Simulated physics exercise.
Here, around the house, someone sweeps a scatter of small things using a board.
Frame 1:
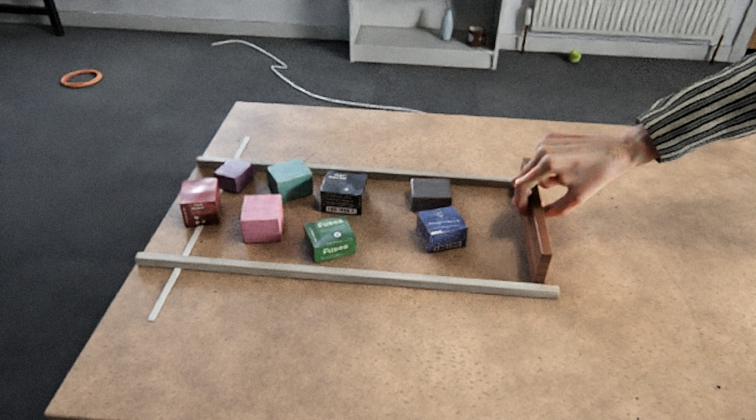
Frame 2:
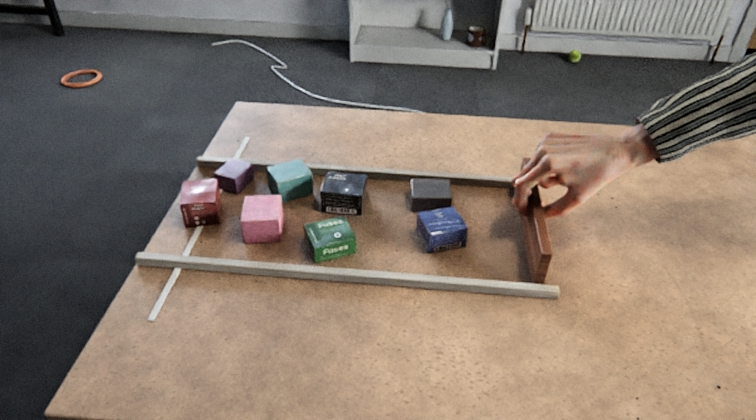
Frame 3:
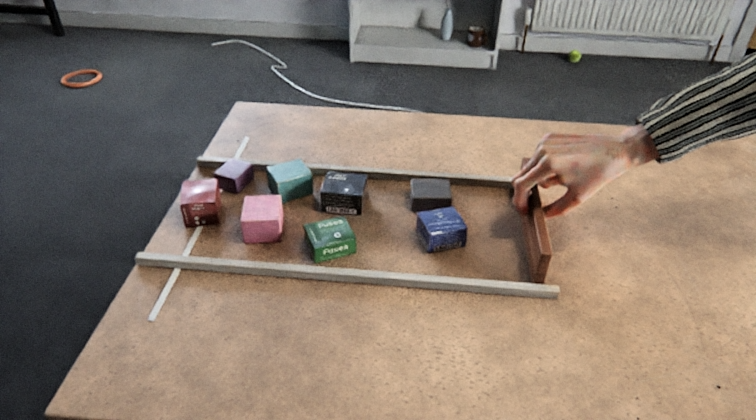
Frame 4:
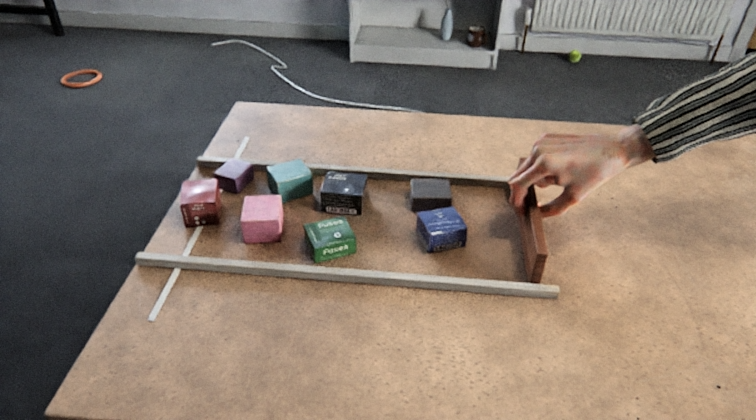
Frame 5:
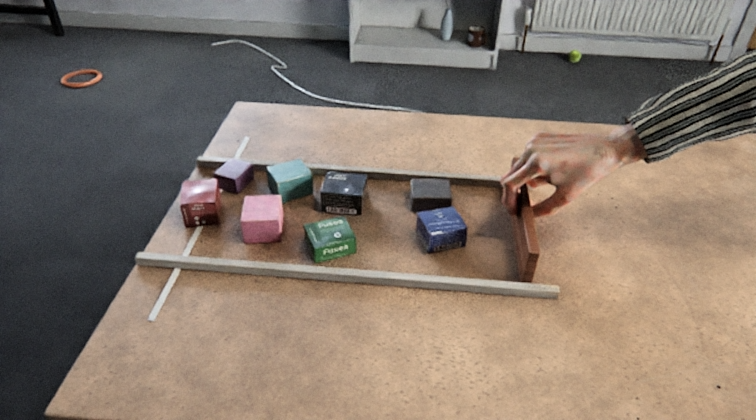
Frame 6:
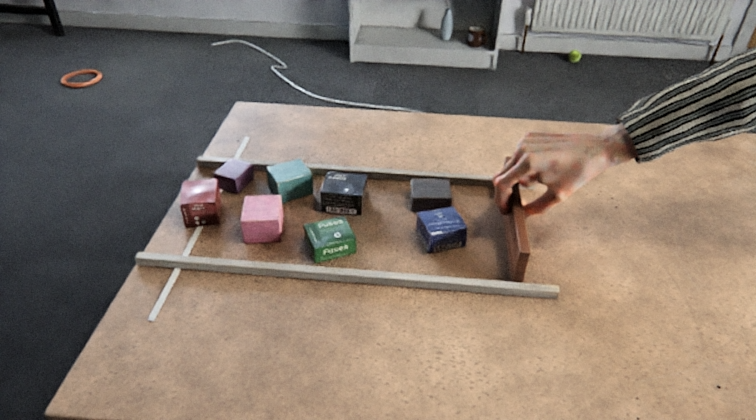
Hand holding a wooden board upright, then sliding it slightly left between two rails towards scattered coloured blocks, which stay still.
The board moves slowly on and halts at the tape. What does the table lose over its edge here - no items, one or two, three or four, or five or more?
Fallen: At least five.
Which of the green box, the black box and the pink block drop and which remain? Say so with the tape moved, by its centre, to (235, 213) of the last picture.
The green box stays put; the black box stays put; the pink block stays put.
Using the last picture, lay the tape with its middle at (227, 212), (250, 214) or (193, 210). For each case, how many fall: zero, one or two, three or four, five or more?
In order, the falls would come to three or four; three to four; five or over.
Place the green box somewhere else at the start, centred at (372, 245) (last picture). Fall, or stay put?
It is still up.
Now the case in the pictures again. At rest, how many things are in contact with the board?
3 in contact.
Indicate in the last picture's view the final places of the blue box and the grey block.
About (186, 205), and the other about (203, 179).
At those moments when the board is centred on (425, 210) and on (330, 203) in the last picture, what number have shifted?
The number moved is 2 and then 6.
Early on, none off yet; red box at rest near (201, 203); purple block at rest near (234, 176); pink block at rest near (263, 219).
Finally, the number that fall off is five or more; lost, black box, turquoise block, pink block, purple block and red box.
